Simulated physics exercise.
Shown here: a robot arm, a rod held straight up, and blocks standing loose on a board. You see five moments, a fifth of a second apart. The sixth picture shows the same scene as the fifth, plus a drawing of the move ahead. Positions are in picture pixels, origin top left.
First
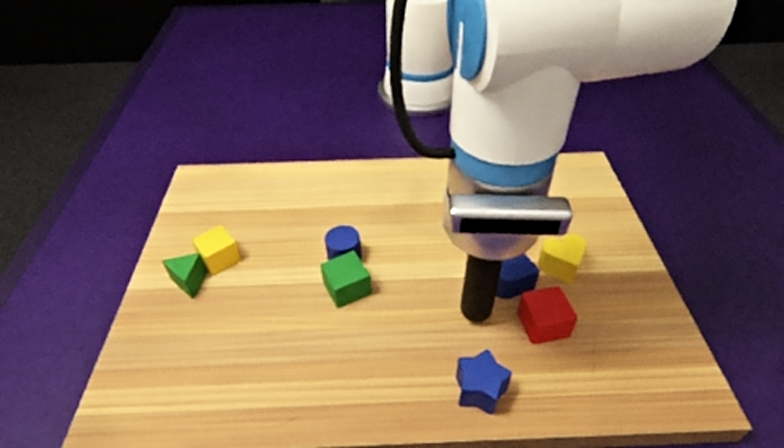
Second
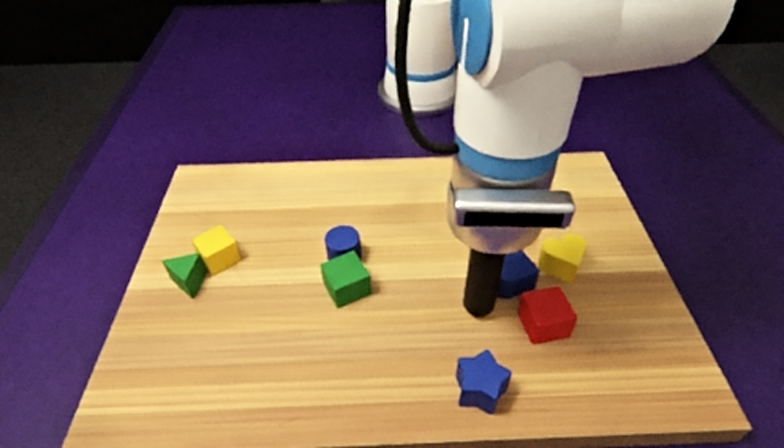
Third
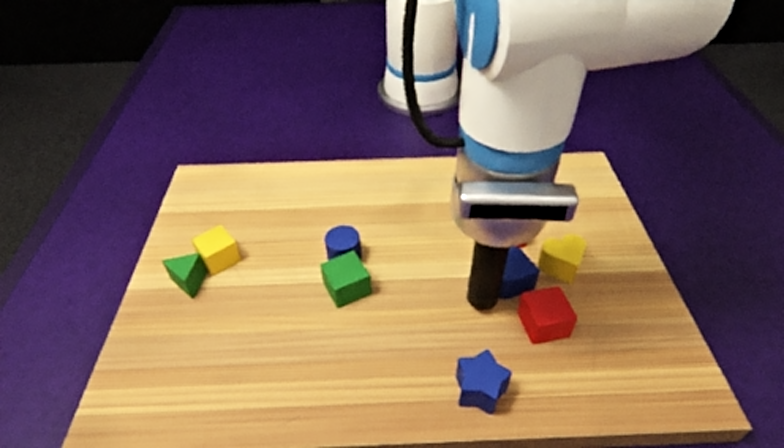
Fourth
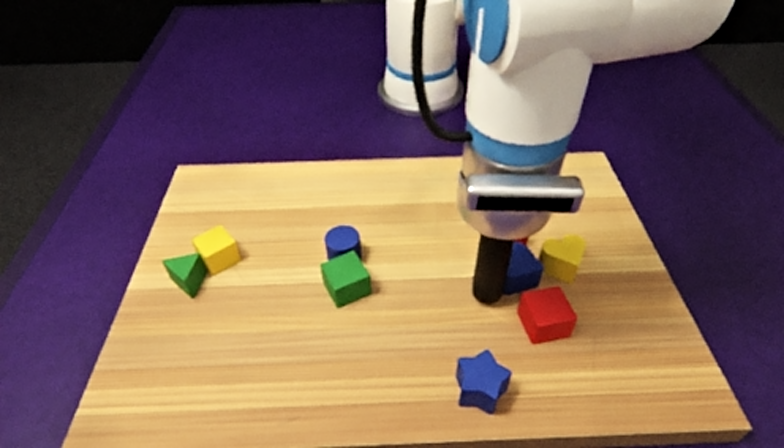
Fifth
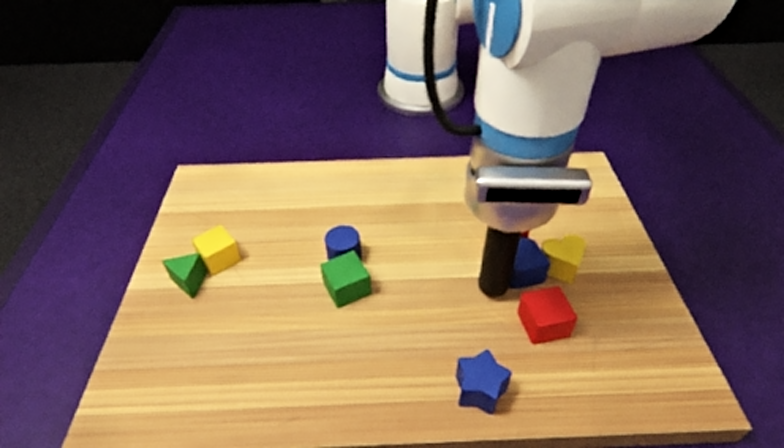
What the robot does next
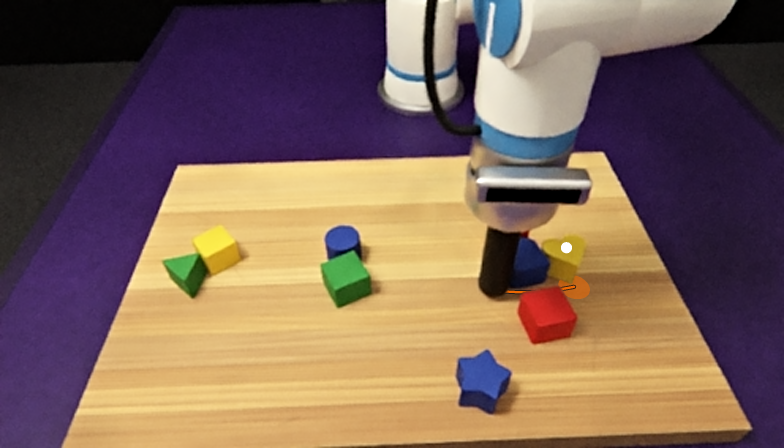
A white robot arm with blue bands holds a black rod upright over a light wooden board on a purple surface, seen from above at a fixed angle. Yellow and green blocks sit at left, a blue cylinder and green cube near the middle, a blue star in front, and red, blue and yellow blocks at right. The rod slides slightly right and away, nudging the blue block a little rightward.
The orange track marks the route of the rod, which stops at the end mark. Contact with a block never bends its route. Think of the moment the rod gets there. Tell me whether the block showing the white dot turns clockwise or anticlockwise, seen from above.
If we look at it from overhead, the block showing the white dot pivots clockwise.
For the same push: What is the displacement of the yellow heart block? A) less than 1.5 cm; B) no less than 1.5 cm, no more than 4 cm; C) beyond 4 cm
My answer is option B.
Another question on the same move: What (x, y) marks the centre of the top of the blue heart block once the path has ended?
At roughly (550, 243).
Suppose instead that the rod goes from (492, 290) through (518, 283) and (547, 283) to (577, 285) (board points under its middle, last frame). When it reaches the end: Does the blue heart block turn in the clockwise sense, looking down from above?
The answer is no.
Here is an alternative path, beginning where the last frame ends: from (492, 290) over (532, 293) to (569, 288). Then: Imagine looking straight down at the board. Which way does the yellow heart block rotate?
In a top view, it turns clockwise.
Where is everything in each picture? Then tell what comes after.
Rod tip (476, 310); block tops, blue heart block (515, 264); red square (549, 305); yellow heart block (566, 248), in the first frame.
Rod (479, 305); blocks unchanged, in the second frame.
Rod (482, 299); blocks unchanged, in the third frame.
Rod (487, 292); blue heart block (519, 260), in the fourth frame.
Rod (493, 286); blue heart block (526, 255); red square (549, 305); yellow heart block (566, 248), in the fifth frame.
Path on the board, from (492, 290) through (520, 292) and (548, 291) to (574, 287); the dot is on the yellow heart block.
On the path given first. Halfway along, rod (537, 287); blue heart block (545, 246), turned 65° anticlockwise; yellow heart block (580, 237), turned 45° clockwise.
At the end, rod (576, 282); blue heart block (550, 243), turned 100° anticlockwise; red square in place; yellow heart block (581, 236), turned 40° clockwise.
